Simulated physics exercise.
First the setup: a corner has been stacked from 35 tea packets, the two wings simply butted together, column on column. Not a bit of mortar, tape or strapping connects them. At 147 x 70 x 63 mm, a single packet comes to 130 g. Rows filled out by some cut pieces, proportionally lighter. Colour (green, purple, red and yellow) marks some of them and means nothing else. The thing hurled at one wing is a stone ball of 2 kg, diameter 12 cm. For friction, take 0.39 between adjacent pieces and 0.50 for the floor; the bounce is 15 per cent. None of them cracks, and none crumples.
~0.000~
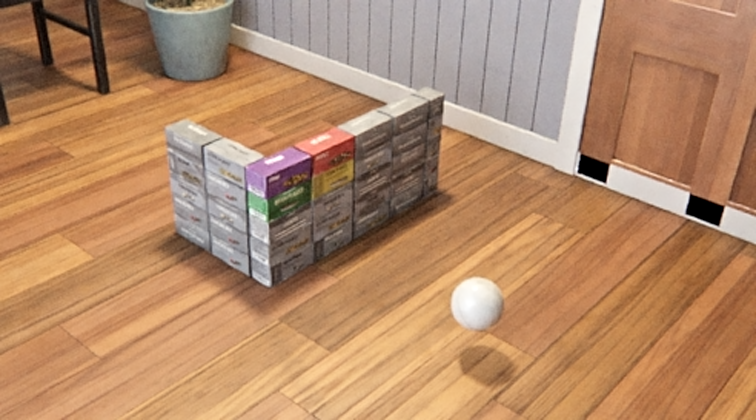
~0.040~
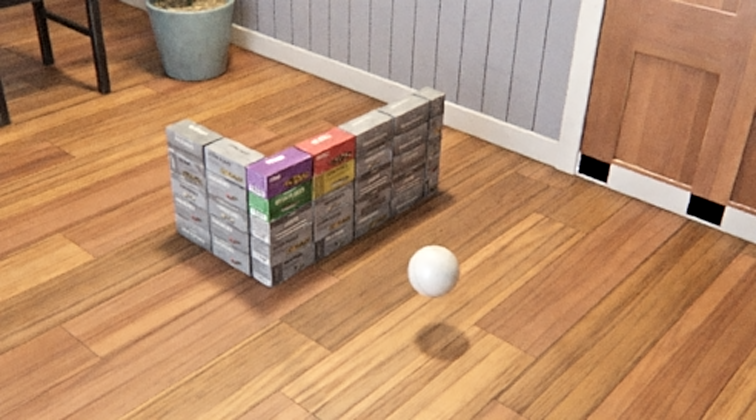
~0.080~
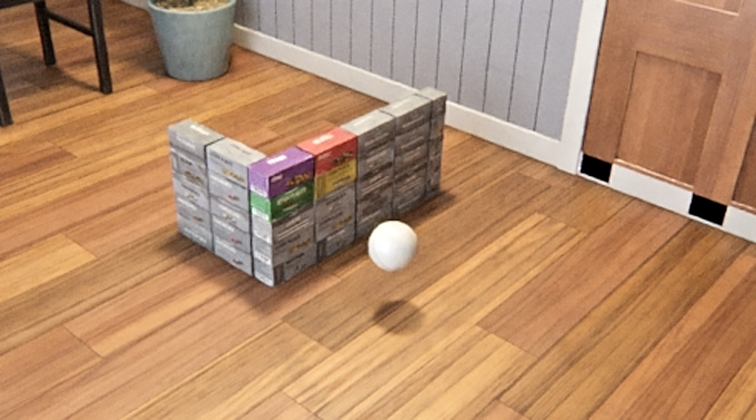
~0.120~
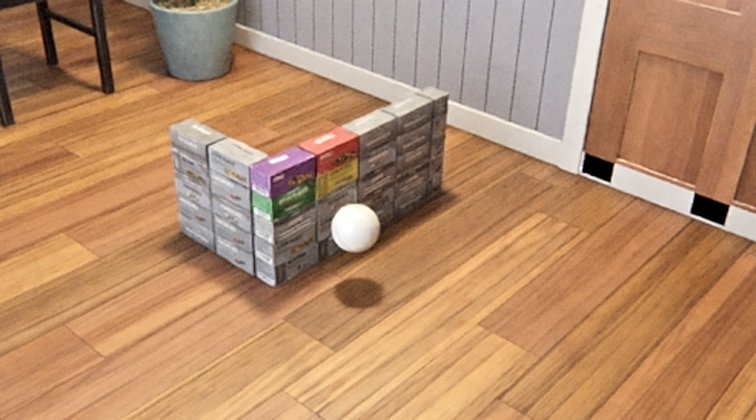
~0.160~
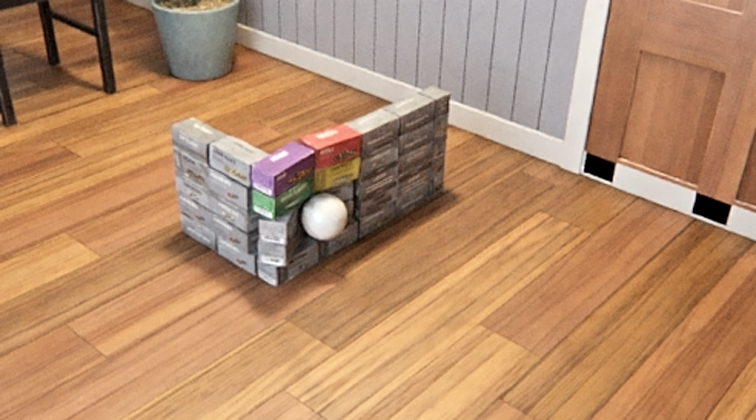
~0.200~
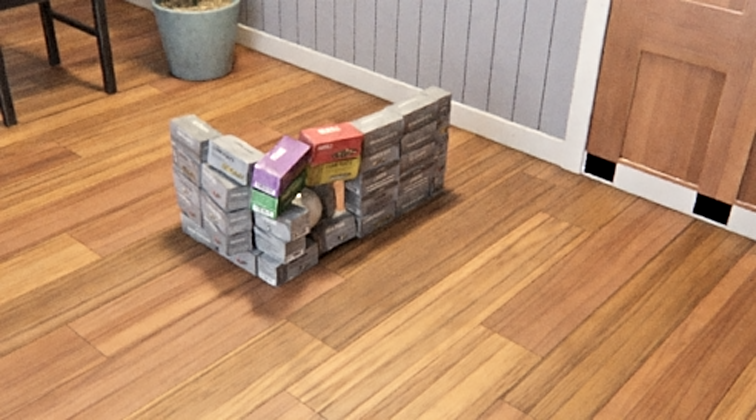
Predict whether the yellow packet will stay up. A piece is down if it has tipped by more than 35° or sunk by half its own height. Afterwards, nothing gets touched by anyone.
It won't.
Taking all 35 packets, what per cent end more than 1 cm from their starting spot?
Moved: 65 per cent.
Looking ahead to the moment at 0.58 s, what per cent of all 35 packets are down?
25 percent by then.
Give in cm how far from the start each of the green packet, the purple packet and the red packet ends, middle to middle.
Distances in cm - green: 4; purple: 2; red: 26.
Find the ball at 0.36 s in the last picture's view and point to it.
Look close to (218, 182).
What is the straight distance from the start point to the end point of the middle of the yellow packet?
Close to 22 cm, in a straight line.
By 0.26 s, ball still moving; 3 of the 35 packets down; yellow packet tilted 19°; red packet tilted 18°.
By 0.36 s, ball still moving; 9 of the 35 packets down; yellow packet tilted 42°, 11 cm lower; red packet tilted 41°, 10 cm lower.
By 0.58 s, ball still moving; 9 of the 35 packets down; yellow packet 19 cm lower; red packet tilted 27°, 22 cm lower.
When it is over (1.3 s), ball rolling away; 9 of the 35 packets down; yellow packet 19 cm lower; green packet moved 33 mm; purple packet moved 23 mm. In pixels of the last frame, middles, yellow packet near (299, 223), green packet near (272, 195).
